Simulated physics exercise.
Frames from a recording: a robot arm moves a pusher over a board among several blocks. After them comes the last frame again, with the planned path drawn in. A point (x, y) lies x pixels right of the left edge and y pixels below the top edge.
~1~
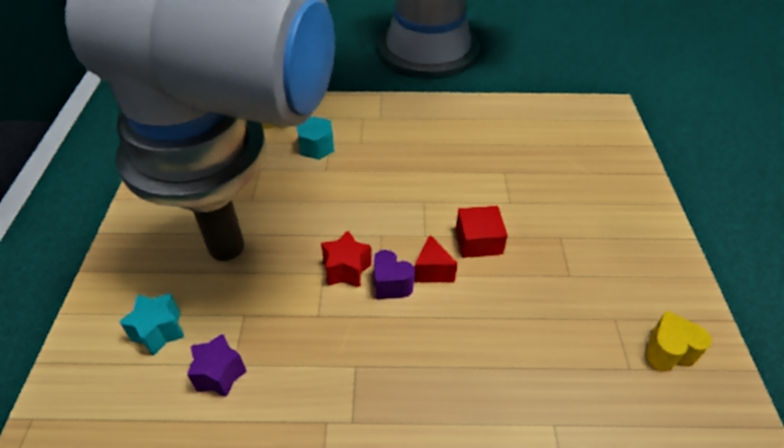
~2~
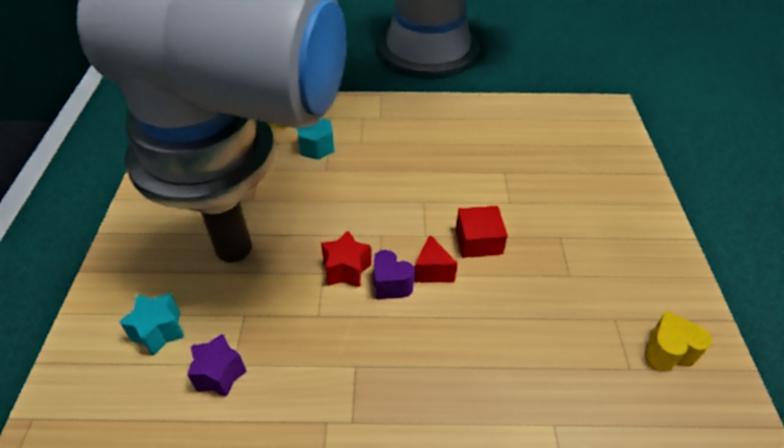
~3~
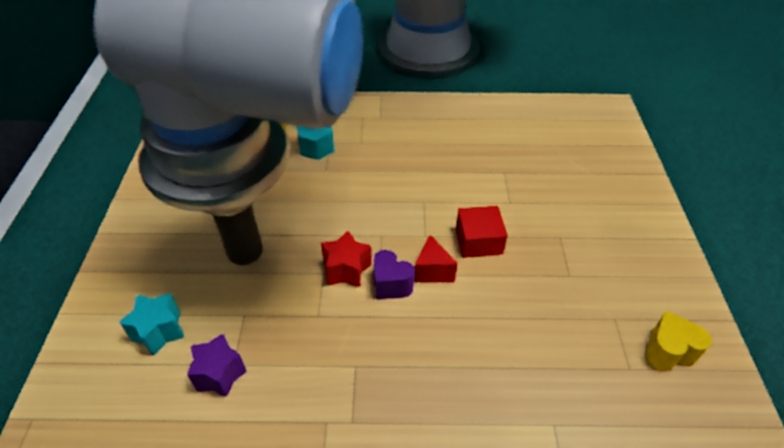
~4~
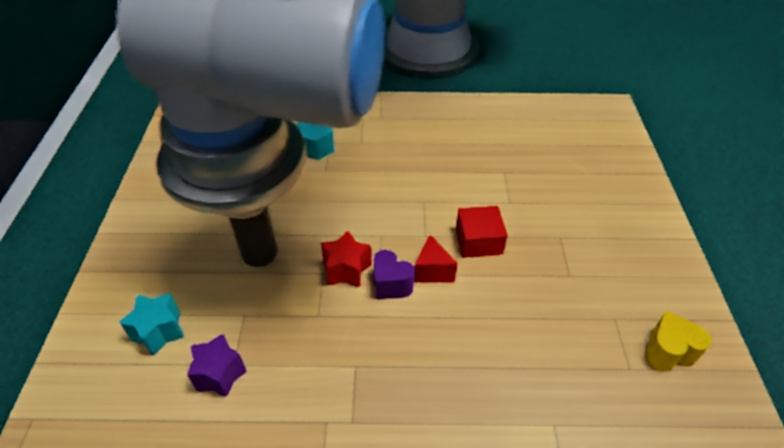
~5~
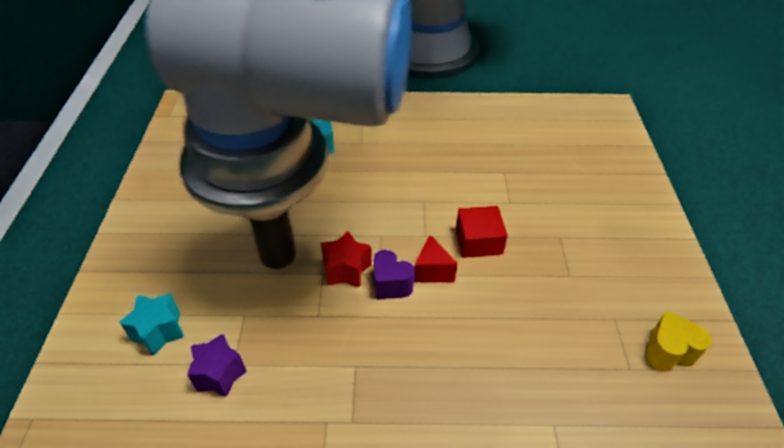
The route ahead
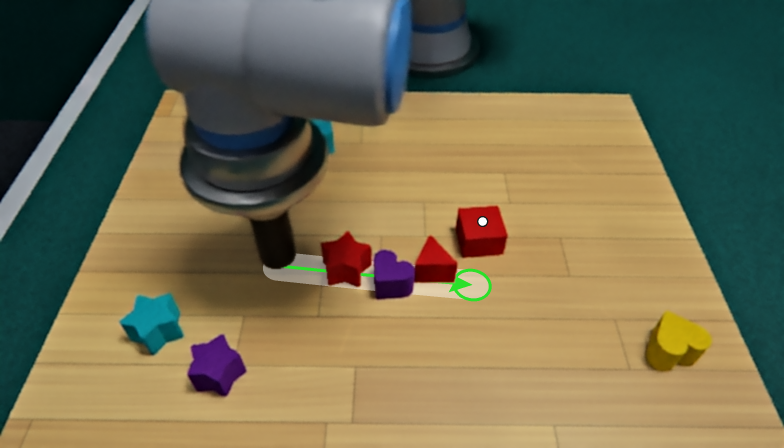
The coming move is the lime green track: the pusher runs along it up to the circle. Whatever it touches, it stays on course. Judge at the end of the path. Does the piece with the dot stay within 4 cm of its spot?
Yes.
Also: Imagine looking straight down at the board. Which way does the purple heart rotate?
It rotates clockwise.
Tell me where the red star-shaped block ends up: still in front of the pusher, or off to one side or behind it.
I'd say the red star-shaped block is still out in front of the pusher at the end.
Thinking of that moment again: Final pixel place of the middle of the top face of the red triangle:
If I read the scene right, the answer is (538, 250).
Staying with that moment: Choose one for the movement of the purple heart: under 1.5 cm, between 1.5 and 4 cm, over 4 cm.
Travels over 4 cm.
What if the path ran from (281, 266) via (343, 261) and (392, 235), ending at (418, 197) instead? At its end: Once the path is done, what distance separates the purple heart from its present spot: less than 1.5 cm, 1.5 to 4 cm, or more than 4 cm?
It ends 1.5 to 4 cm from its spot.
The line goes in a line from (281, 266) to (472, 285); the dot is on the red square piece.
The first path, step by step. One third of the way, pusher at (343, 263); red star-shaped block at (378, 248); purple heart at (408, 270), turned 25° clockwise.
Two thirds of the way, pusher at (408, 269); red star-shaped block at (442, 250); purple heart at (455, 283), turned 75° clockwise; red triangle at (483, 253), turned 30° anticlockwise.
At the end, pusher at (474, 275); red star-shaped block at (502, 249), turned 25° anticlockwise; purple heart at (479, 296), turned 100° clockwise; red triangle at (538, 250), turned 25° anticlockwise; red square piece at (498, 214), turned 40° anticlockwise.
